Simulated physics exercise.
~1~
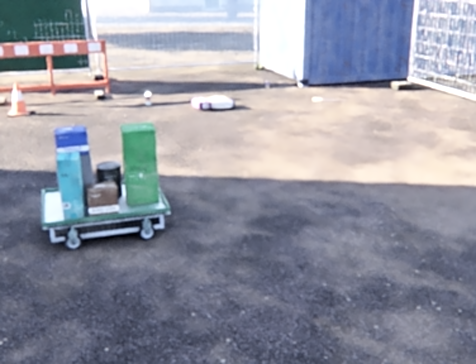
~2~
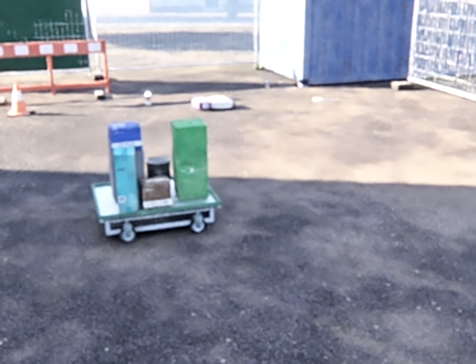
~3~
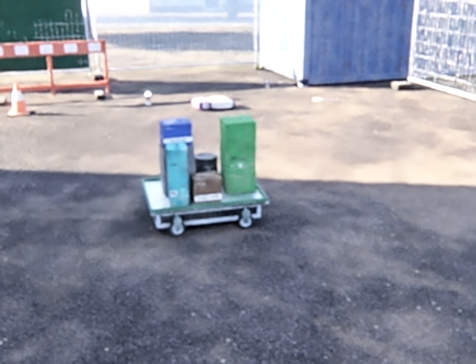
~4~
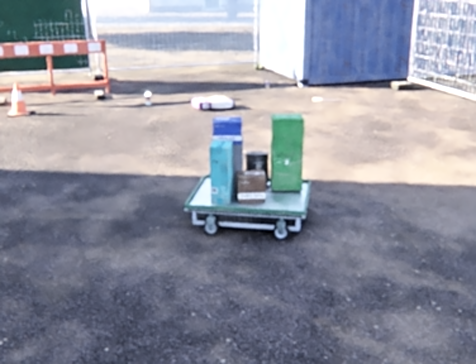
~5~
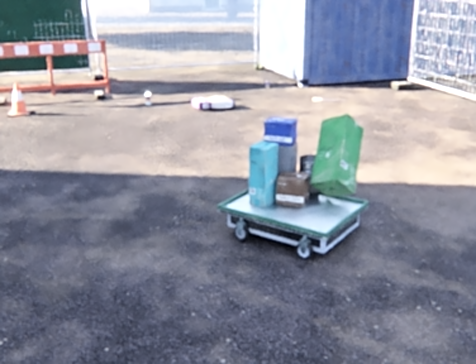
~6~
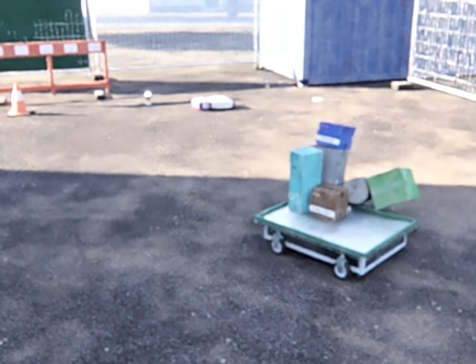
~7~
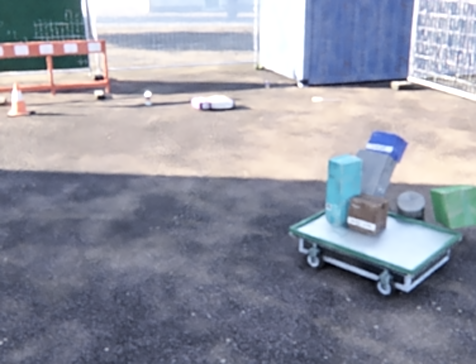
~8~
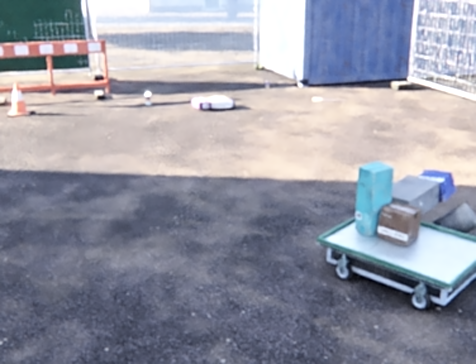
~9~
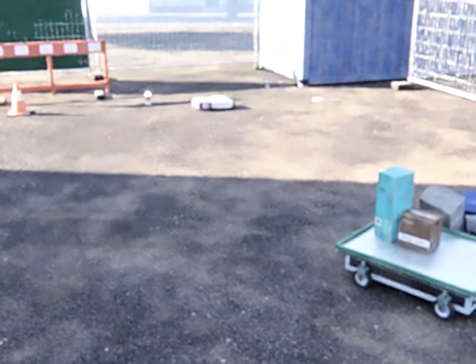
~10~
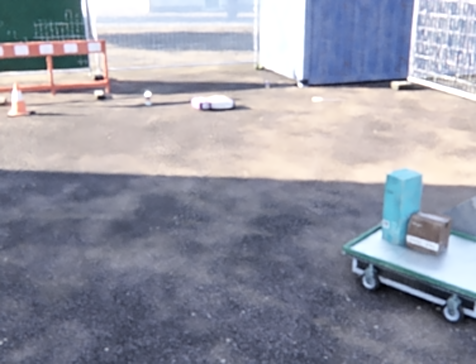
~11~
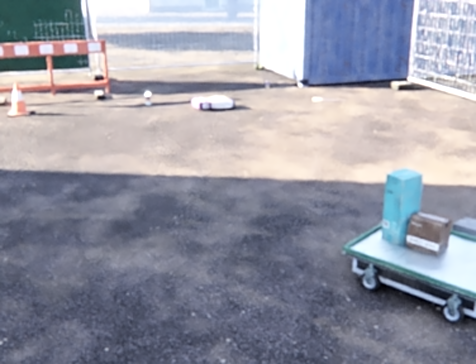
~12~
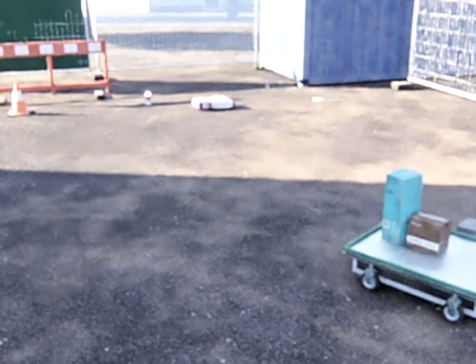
A loaded cart rolls right and turns, spilling several boxes while the turquoise one stays upright.
